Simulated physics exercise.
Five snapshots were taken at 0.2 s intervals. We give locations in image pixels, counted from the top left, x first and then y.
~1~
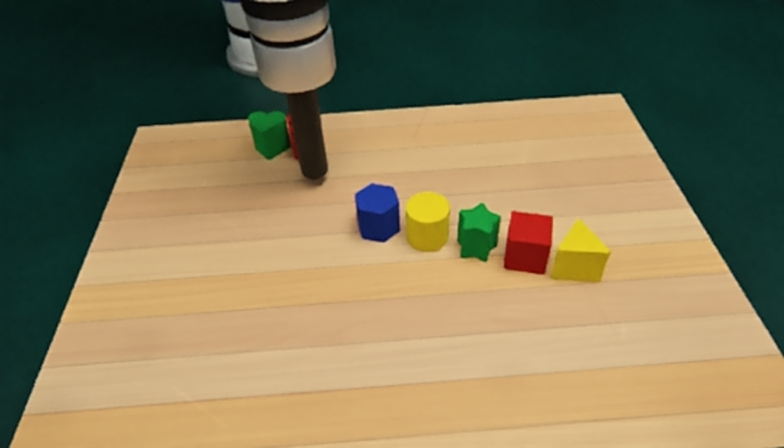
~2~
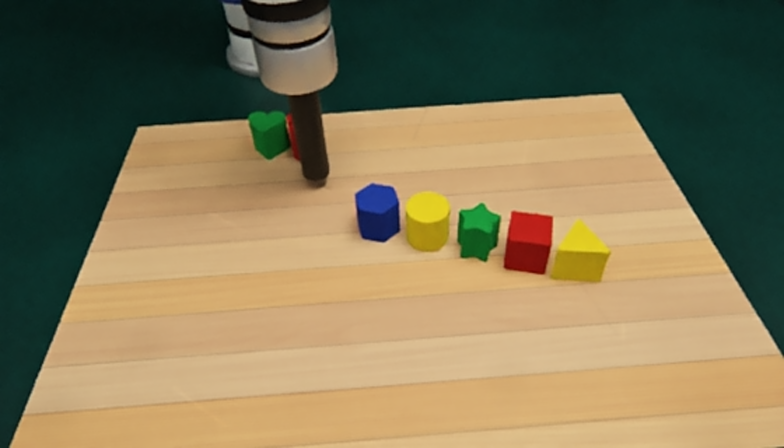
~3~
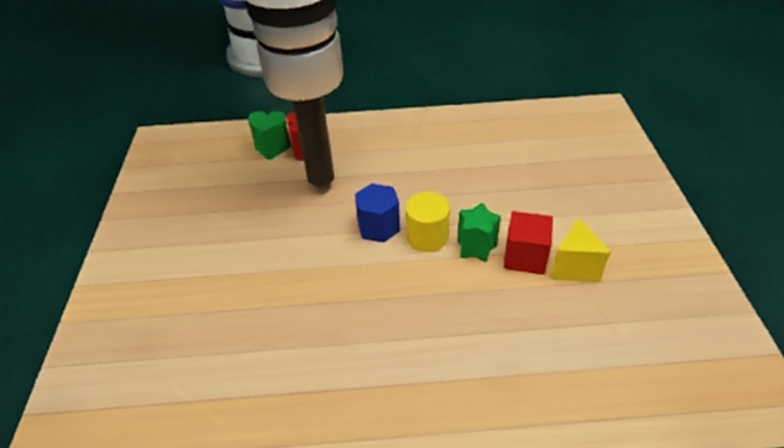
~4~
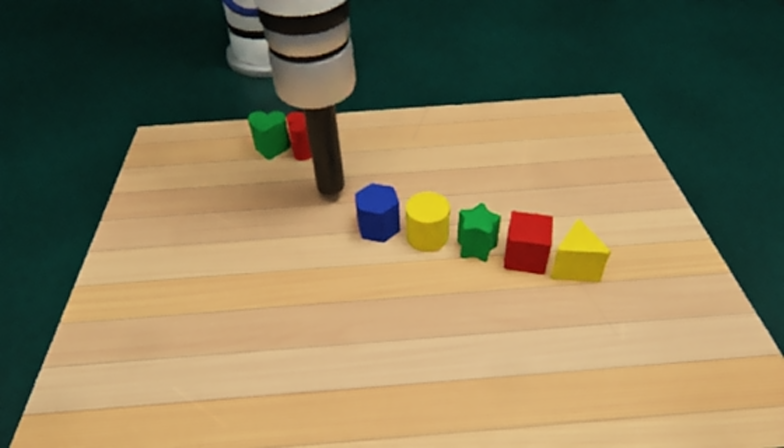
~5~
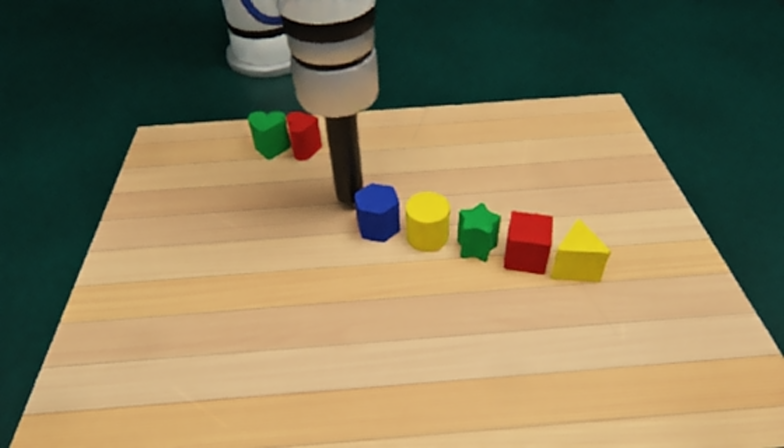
A robotic arm with a dark rod reaches down over a pale striped wooden board on a dark green surface, seen from above at an angle. A blue hexagon, yellow cylinder, green star, red square and yellow triangle line up rightward, with green and red blocks at upper left. The rod moves slightly right and nearer, beside the blue hexagon, while the blocks and view stay still.
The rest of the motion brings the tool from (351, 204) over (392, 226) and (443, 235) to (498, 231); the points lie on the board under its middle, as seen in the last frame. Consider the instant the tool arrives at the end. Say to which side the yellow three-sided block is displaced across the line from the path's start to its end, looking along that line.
Towards the right-hand side.
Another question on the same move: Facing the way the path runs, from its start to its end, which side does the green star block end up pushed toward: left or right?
Shifts left.
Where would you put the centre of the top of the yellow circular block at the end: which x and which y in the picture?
About (536, 217).
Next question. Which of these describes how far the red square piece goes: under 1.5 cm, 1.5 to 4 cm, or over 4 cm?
Overall it shifts more than 4 cm.
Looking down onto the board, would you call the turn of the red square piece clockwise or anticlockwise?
Direction: Clockwise.
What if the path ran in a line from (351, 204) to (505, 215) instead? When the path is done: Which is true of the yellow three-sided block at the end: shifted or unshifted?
It is left in place.
What follows on the original path. One third of the way, tool at (391, 216); blue hexagon at (399, 221), turned 40° clockwise; yellow circular block at (444, 214); green star block at (484, 217), turned 15° clockwise.
Two thirds of the way, tool at (445, 225); blue hexagon at (406, 230), turned 60° clockwise; yellow circular block at (481, 218); green star block at (520, 217); red square piece at (559, 231), turned 25° clockwise; yellow three-sided block at (596, 244).
At the end, tool at (499, 221); blue hexagon at (406, 230), turned 60° clockwise; yellow circular block at (536, 217); green star block at (577, 224), turned 20° clockwise; red square piece at (614, 244), turned 40° clockwise; yellow three-sided block at (650, 263), turned 15° clockwise.
